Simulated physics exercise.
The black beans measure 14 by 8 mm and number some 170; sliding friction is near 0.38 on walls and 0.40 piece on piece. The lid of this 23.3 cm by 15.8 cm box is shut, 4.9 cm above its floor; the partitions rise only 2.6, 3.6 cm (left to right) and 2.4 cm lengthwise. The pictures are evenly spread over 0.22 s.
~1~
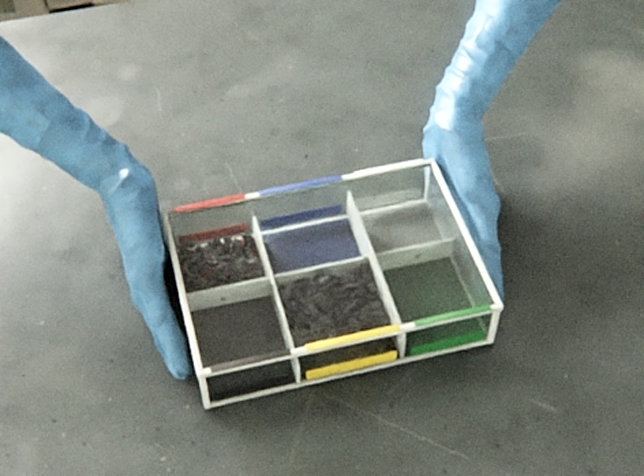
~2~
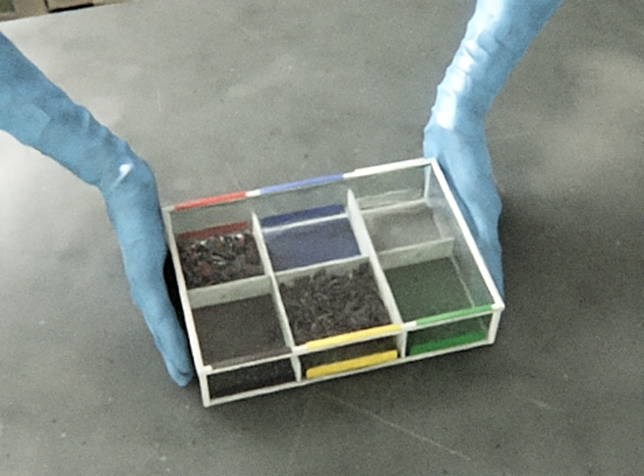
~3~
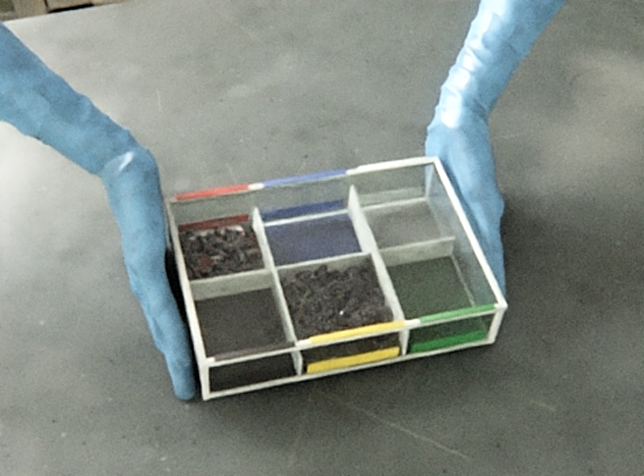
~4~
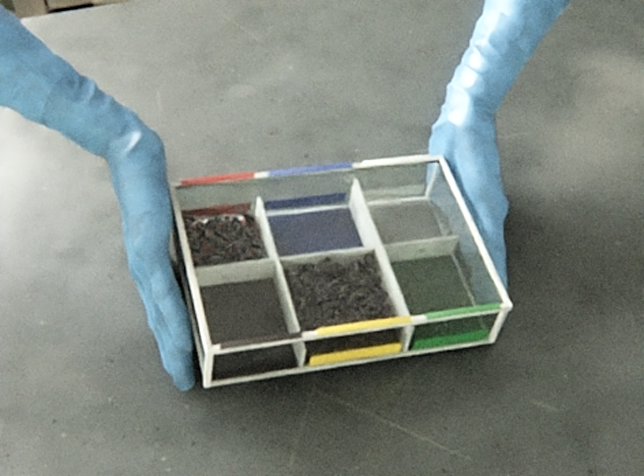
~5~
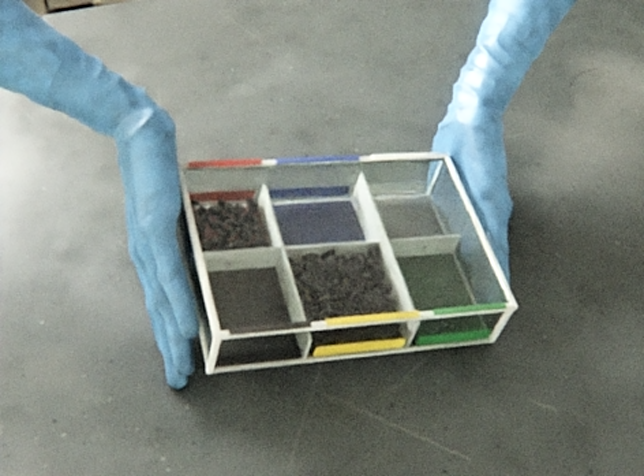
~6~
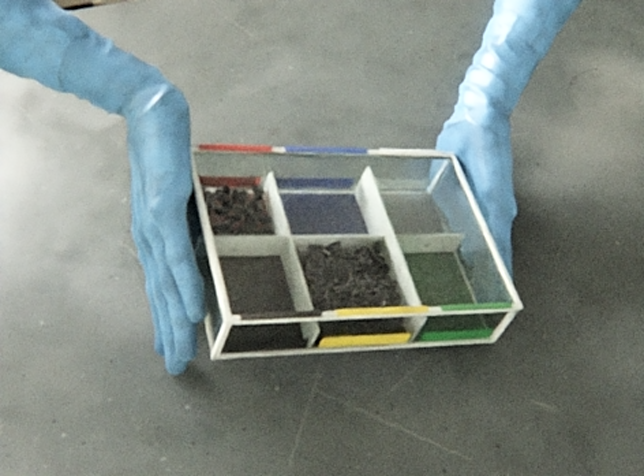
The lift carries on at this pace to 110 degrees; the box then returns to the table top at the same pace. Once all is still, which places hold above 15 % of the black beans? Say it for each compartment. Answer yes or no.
Red no, blue no, green yes, yellow yes, white no, black no.
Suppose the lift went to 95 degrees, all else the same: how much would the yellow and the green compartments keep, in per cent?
Yellow 65; green 20.
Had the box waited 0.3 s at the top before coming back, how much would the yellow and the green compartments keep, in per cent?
Yellow 65; green 20.
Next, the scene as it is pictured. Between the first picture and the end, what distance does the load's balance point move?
Some 6.0 cm.
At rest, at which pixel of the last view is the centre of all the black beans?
Around (372, 311).
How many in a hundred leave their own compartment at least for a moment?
Some 40 per cent.
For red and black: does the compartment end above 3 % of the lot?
Red no, black no.
Then, 0.93 s after the last picture, tilt 110 degrees; red 5 %, blue 10 %, green 10 %, yellow 70 %.
Then, 1.55 s after the last picture, tilt 49 degrees; blue 5 %, green 20 %, yellow 70 %, white 10 %.
Then, 2.21 s after the last picture, tilt 0 degrees; blue 5 %, green 20 %, yellow 65 %, white 10 %.
In the end, red 0 %, blue 5 %, green 20 %, yellow 65 %, white 10 %, black 0 %.
